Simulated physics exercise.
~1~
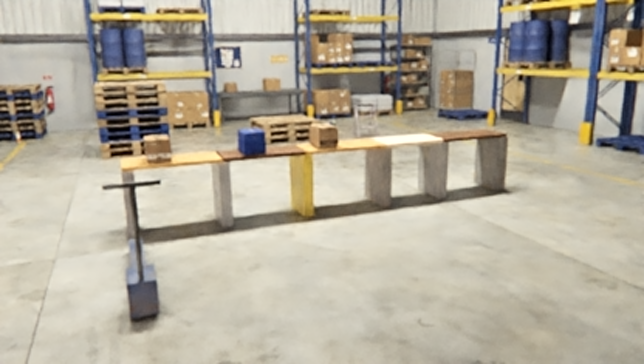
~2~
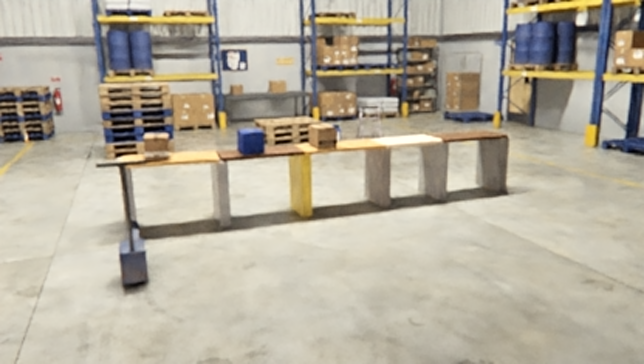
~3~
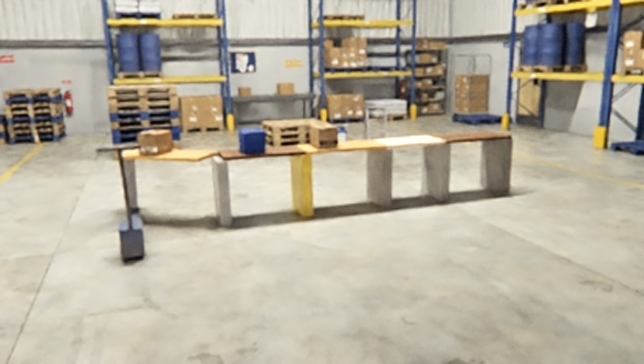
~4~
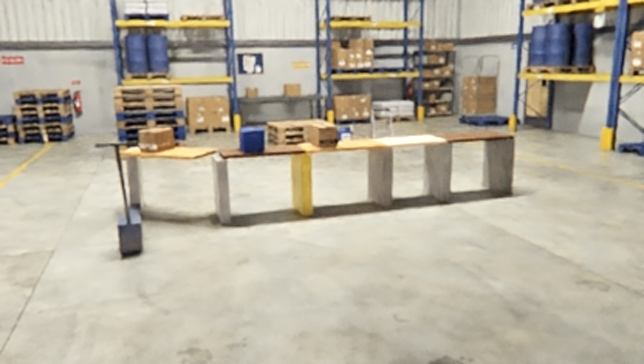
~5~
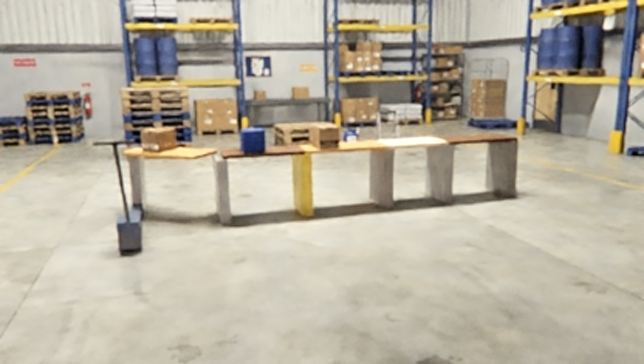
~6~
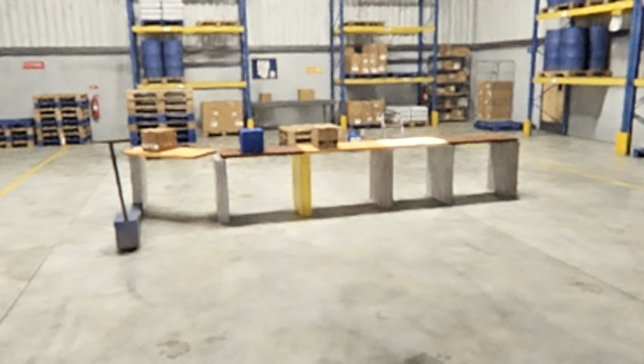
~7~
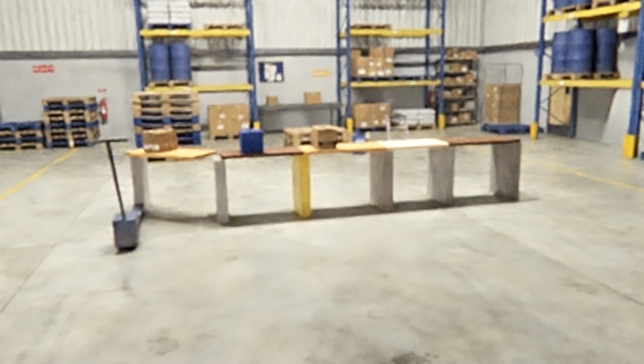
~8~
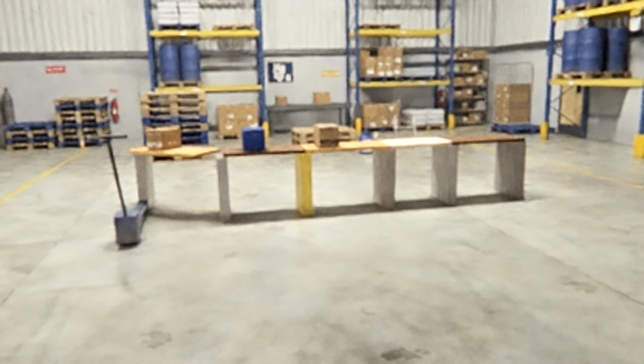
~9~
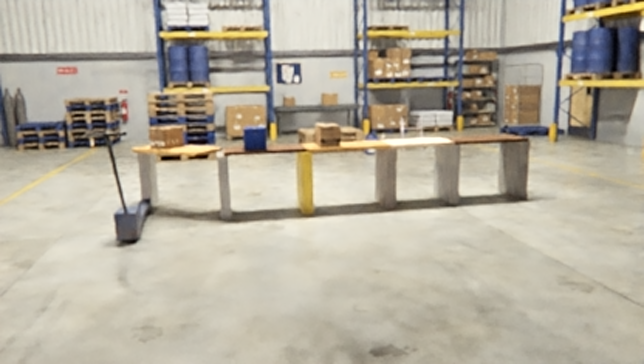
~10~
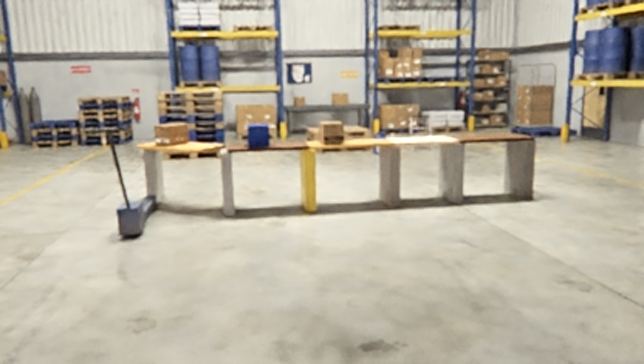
In a warehouse with pallet racks and blue drums along the back wall, a slowly drifting camera faces a long row of grey uprights, one of them yellow, topped with wooden boards. A blue carton and several brown boxes sit on the boards. At the left, a narrow dark-blue floor jack with a tall handle moves away from the viewer to the base of the end upright and stops there. The left end of the row shifts slightly, its board sitting a little askew. Nothing falls, and the yellow upright and blue carton stay in place.
